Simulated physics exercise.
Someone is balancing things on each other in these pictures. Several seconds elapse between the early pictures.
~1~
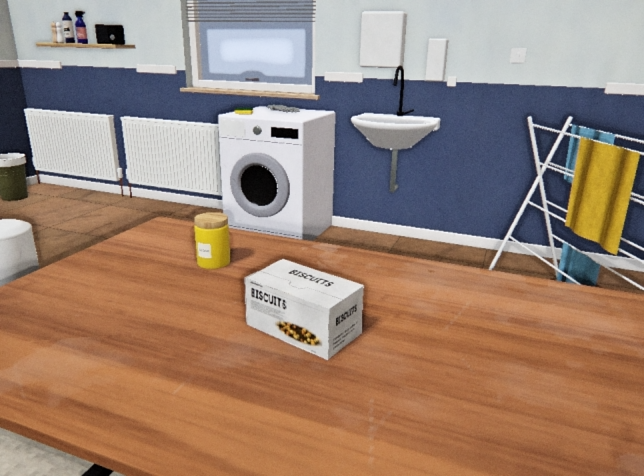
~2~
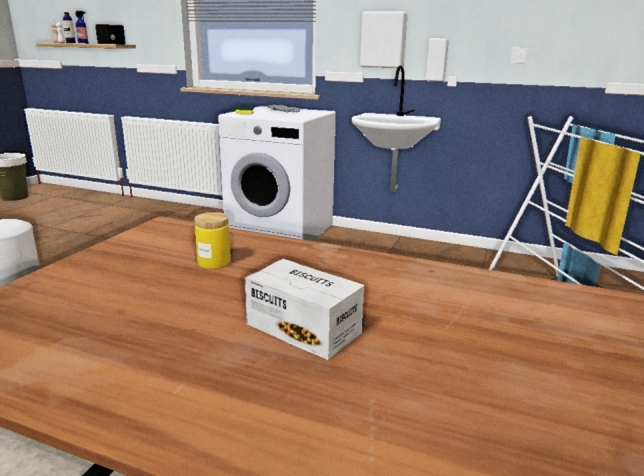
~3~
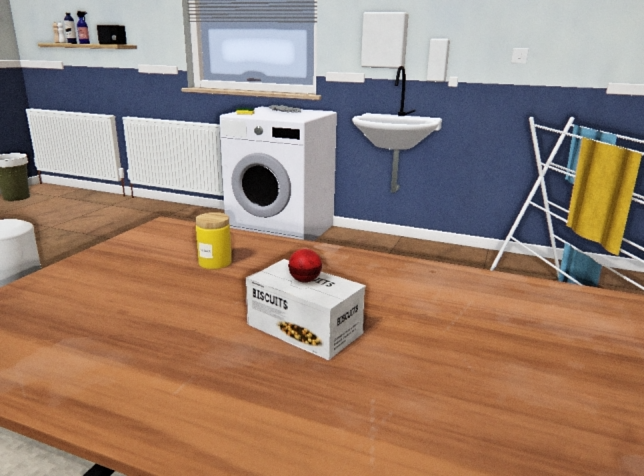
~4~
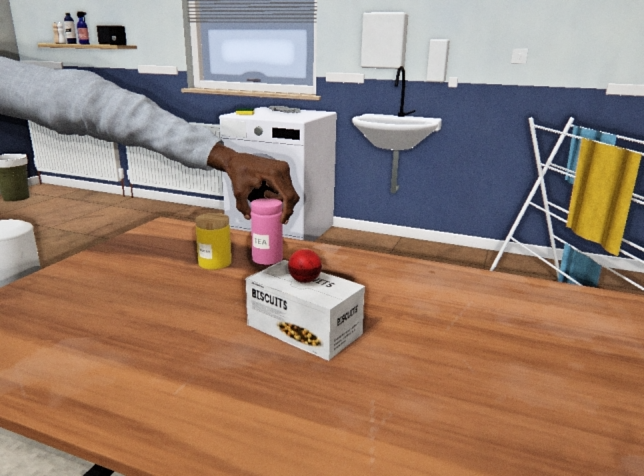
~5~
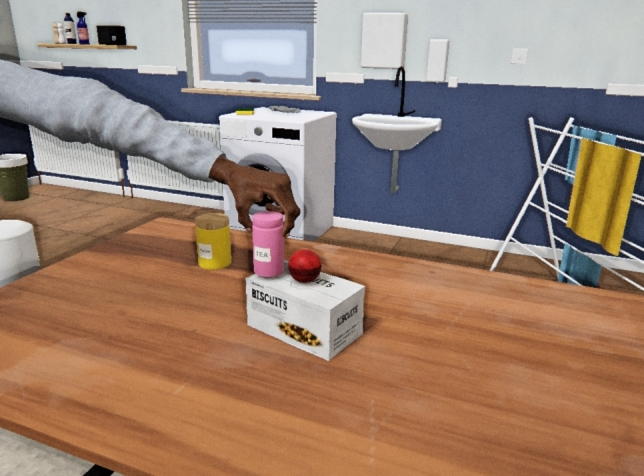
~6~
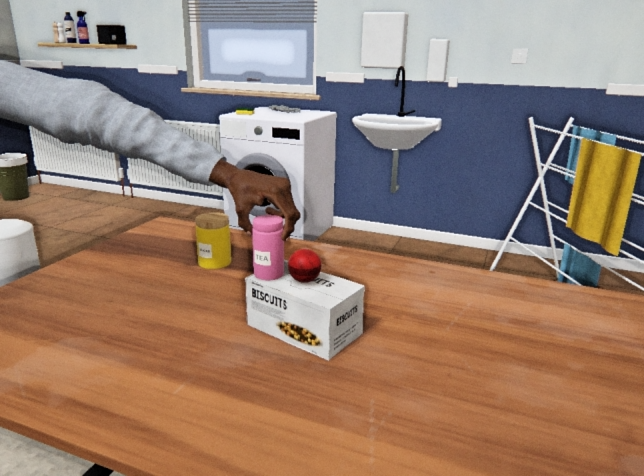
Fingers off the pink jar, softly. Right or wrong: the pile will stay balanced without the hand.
Right.
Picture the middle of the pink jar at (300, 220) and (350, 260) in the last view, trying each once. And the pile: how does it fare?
In the first case the pile collapses, while in the second it remains standing.
Then, 0.60 s past the last view, nothing moves.
Then, 1.40 s past the last view, pink jar resting near (269, 248).
Finally, all 4 still in place. Final places as the last picture's camera would see them, pink jar near (269, 248). The pile holds.
